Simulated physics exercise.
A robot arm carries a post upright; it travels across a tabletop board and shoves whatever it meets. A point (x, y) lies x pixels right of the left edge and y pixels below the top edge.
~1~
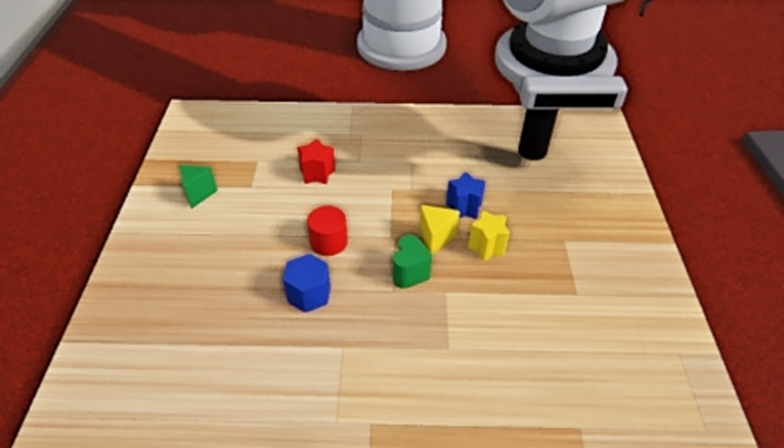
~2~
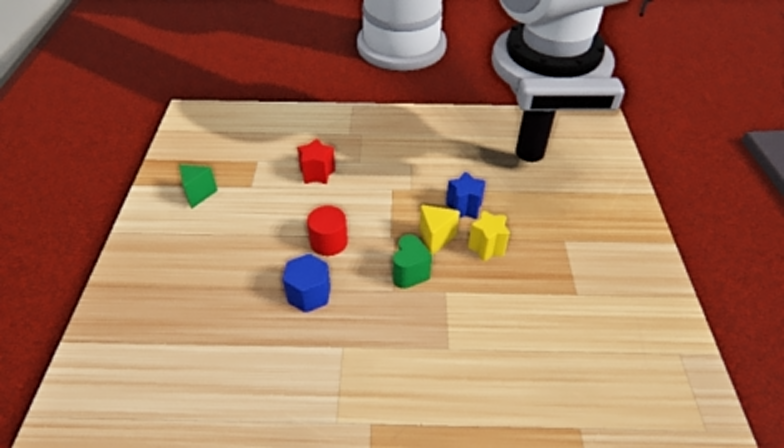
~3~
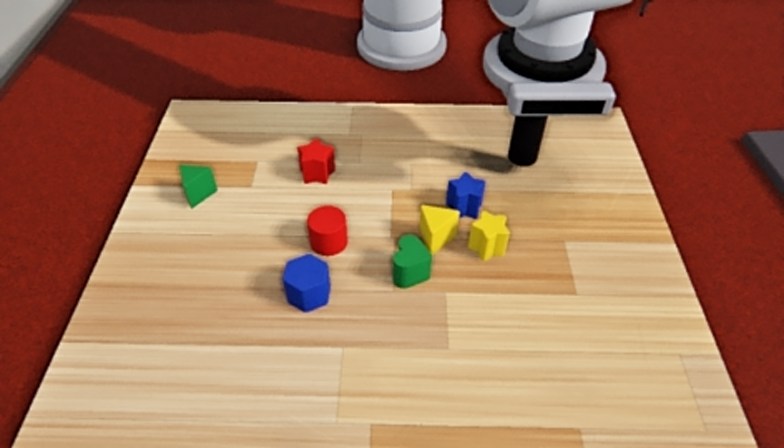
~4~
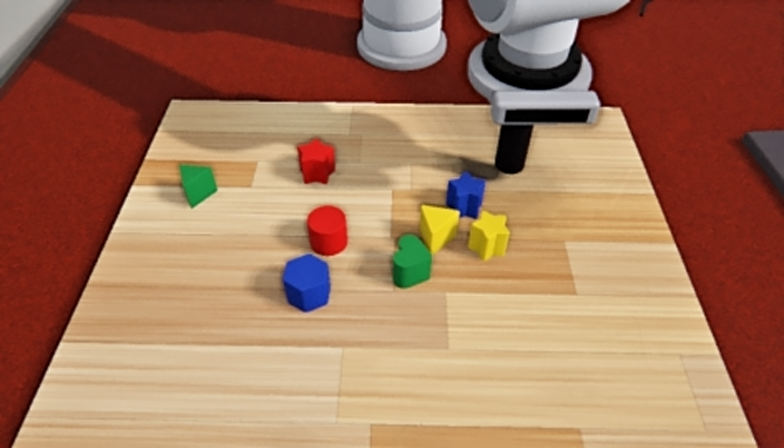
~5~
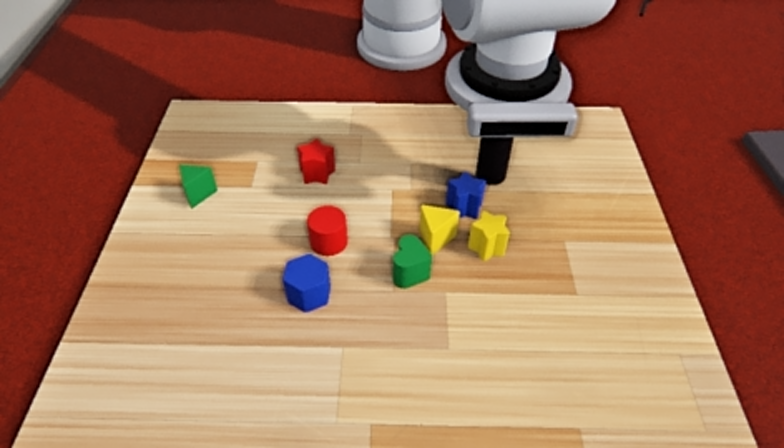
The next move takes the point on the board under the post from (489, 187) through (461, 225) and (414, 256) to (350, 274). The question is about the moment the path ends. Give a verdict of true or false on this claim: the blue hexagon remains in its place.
The statement is incorrect.
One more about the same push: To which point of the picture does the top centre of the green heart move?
My best guess is (388, 270).
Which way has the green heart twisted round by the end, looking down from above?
It is turned anticlockwise.
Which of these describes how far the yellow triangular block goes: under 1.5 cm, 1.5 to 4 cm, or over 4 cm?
Displacement: Past 4 cm.
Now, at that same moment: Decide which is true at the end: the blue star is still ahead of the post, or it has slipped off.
That block remains ahead.
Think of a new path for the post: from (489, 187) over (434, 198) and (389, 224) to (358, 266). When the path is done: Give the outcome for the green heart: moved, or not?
Here's my answer: The green heart remains in position.
On the path given first. One third of the way, post (463, 213); green heart (402, 257), turned 20° anticlockwise; yellow triangular block (417, 229); blue star (438, 212), turned 25° clockwise.
Two thirds of the way, post (414, 244); green heart (391, 265), turned 70° anticlockwise; yellow triangular block (353, 250), turned 30° clockwise; blue star (382, 237), turned 45° clockwise.
At the end, post (349, 263); blue hexagon (240, 292); green heart (388, 270), turned 80° anticlockwise; yellow triangular block (284, 270), turned 30° clockwise; blue star (315, 256), turned 45° clockwise.
